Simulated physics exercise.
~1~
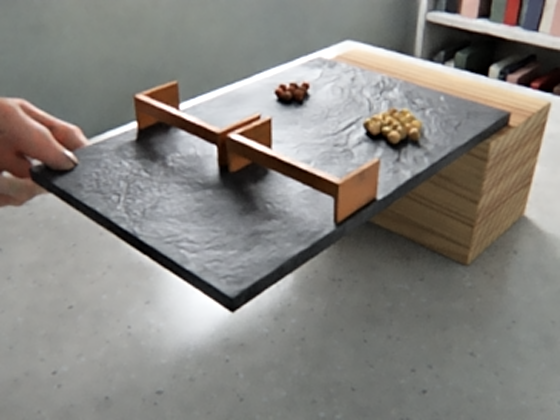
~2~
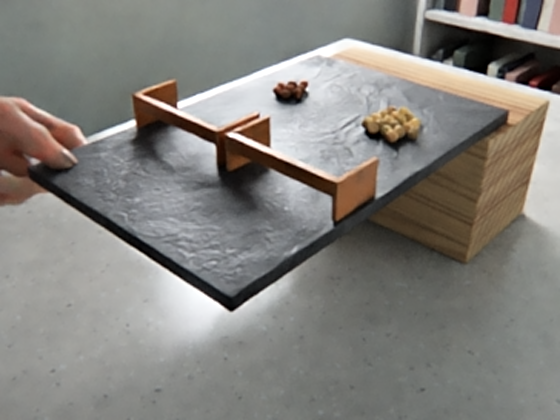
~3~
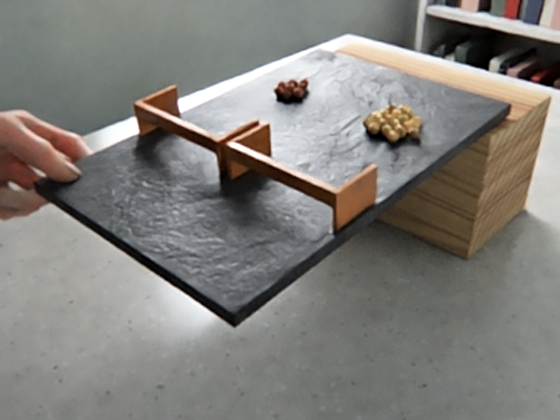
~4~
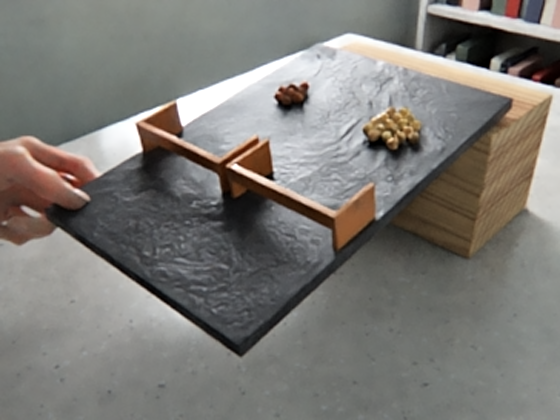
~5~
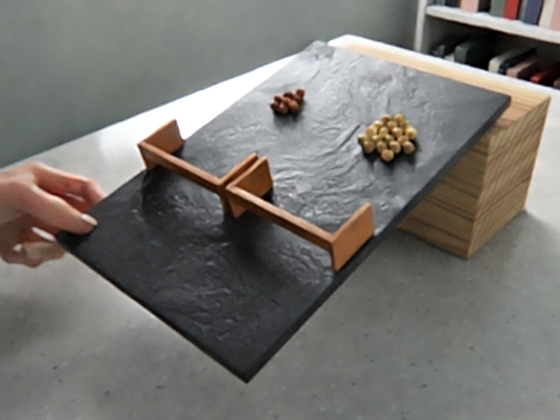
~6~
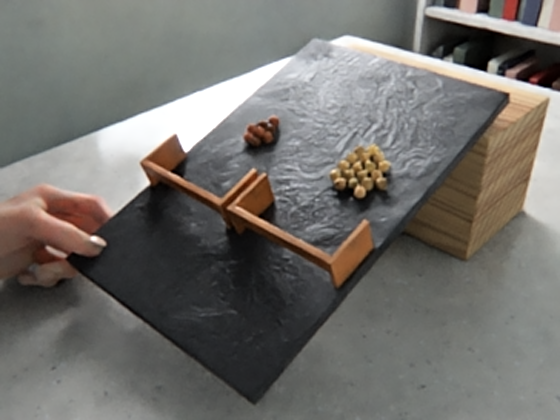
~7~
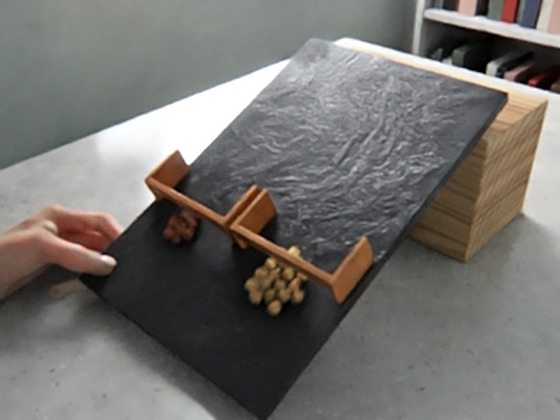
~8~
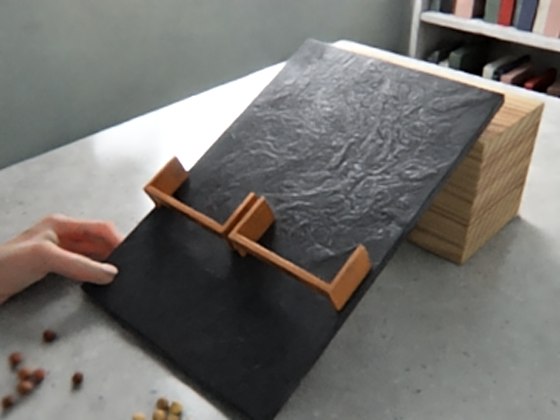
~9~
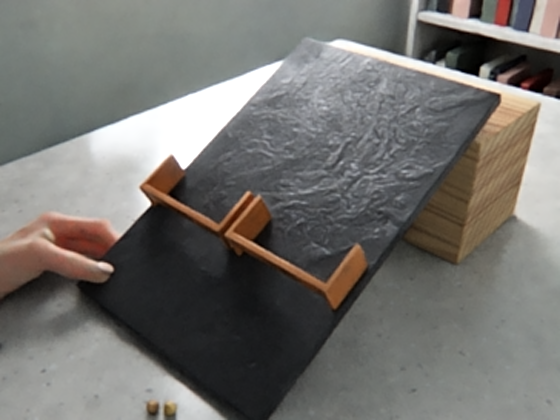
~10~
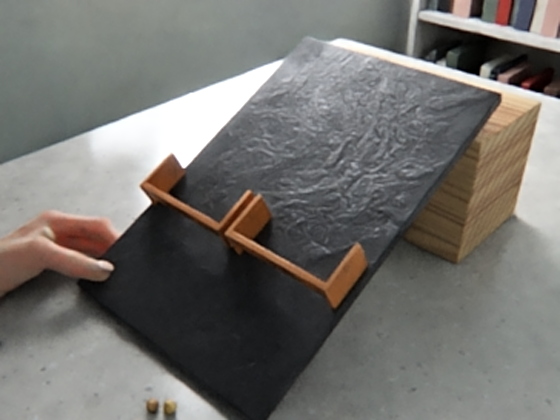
On a grey counter with bookshelves behind at the upper right, seen from slightly above by a nearly still camera, a dark textured board rests its far end on a striped wooden block. Two orange-brown brackets stand across it, and beyond them sit a small reddish-brown cluster and a larger tan cluster of little round pieces. A hand at the left lowers the near end, and the board tilts steadily. Both clusters slide down toward the brackets, pass them and spill off onto the counter. The board ends steeply sloped, with two tan pieces visible at the bottom edge.
